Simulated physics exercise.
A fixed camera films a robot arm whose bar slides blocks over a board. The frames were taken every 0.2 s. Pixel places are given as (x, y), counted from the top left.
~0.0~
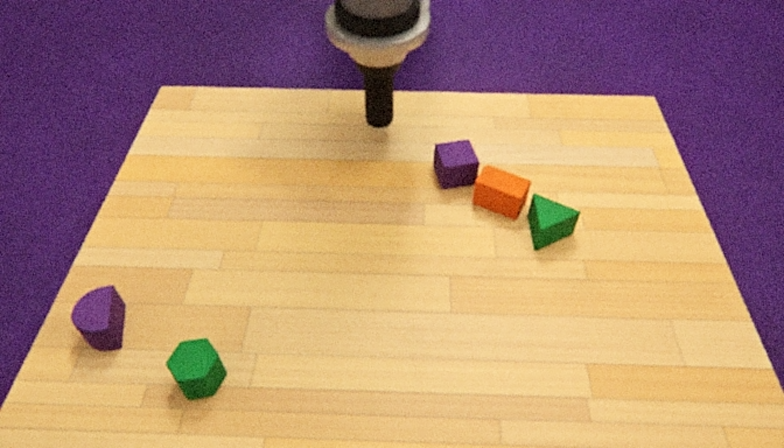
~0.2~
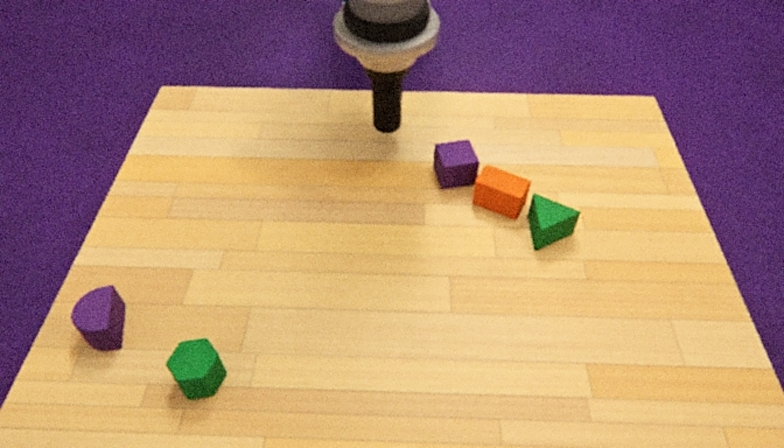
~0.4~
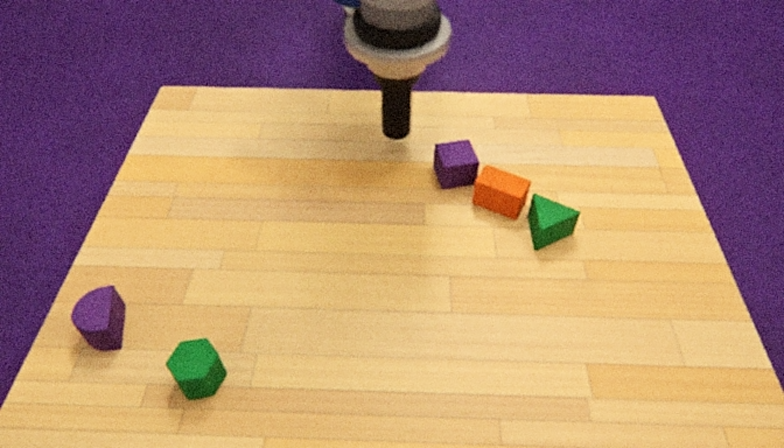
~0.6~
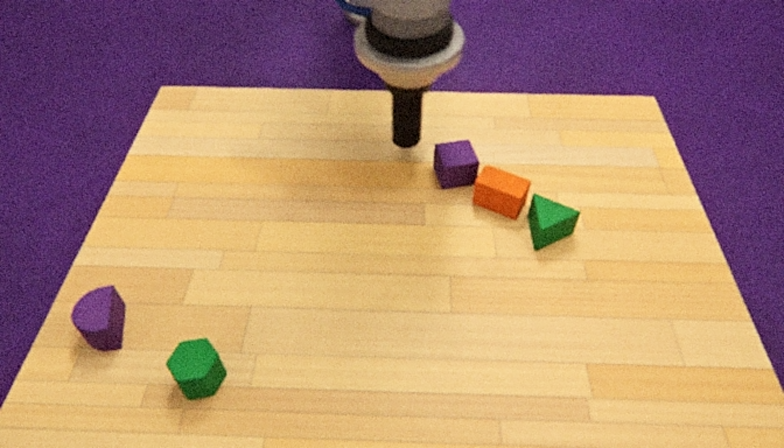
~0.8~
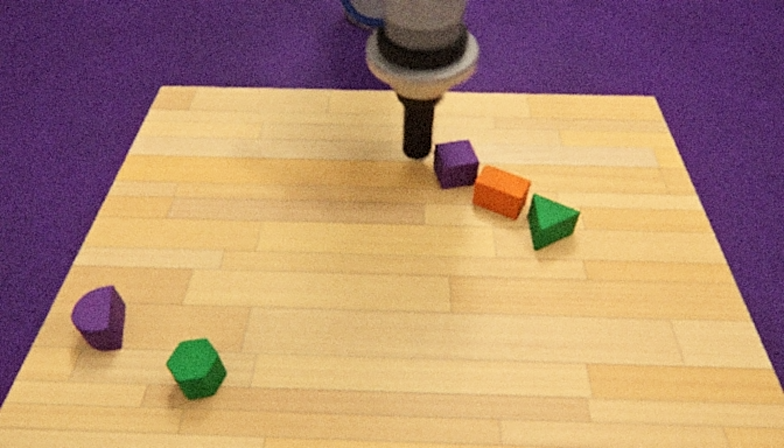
A robotic arm with a black tip moves right and slightly down beside a purple block on a wooden board, blocks staying still.
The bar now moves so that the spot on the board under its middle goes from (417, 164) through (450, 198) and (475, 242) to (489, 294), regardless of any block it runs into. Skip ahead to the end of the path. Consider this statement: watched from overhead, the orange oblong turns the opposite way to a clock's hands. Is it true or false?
False - the claim does not hold.
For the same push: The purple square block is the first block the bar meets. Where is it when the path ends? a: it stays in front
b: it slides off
The one that fits is b, it slides off.
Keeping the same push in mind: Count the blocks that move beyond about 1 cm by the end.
The answer is a single block.
One third of the way, bar (452, 187); purple square block (475, 157), turned 15° anticlockwise; orange oblong (510, 181), turned 20° clockwise.
Two thirds of the way, bar (478, 232); purple square block (475, 157), turned 15° anticlockwise; orange oblong (510, 181), turned 20° clockwise.
At the end, bar (491, 283); purple square block (475, 157), turned 15° anticlockwise; orange oblong (510, 181), turned 20° clockwise; green three-sided block in place.
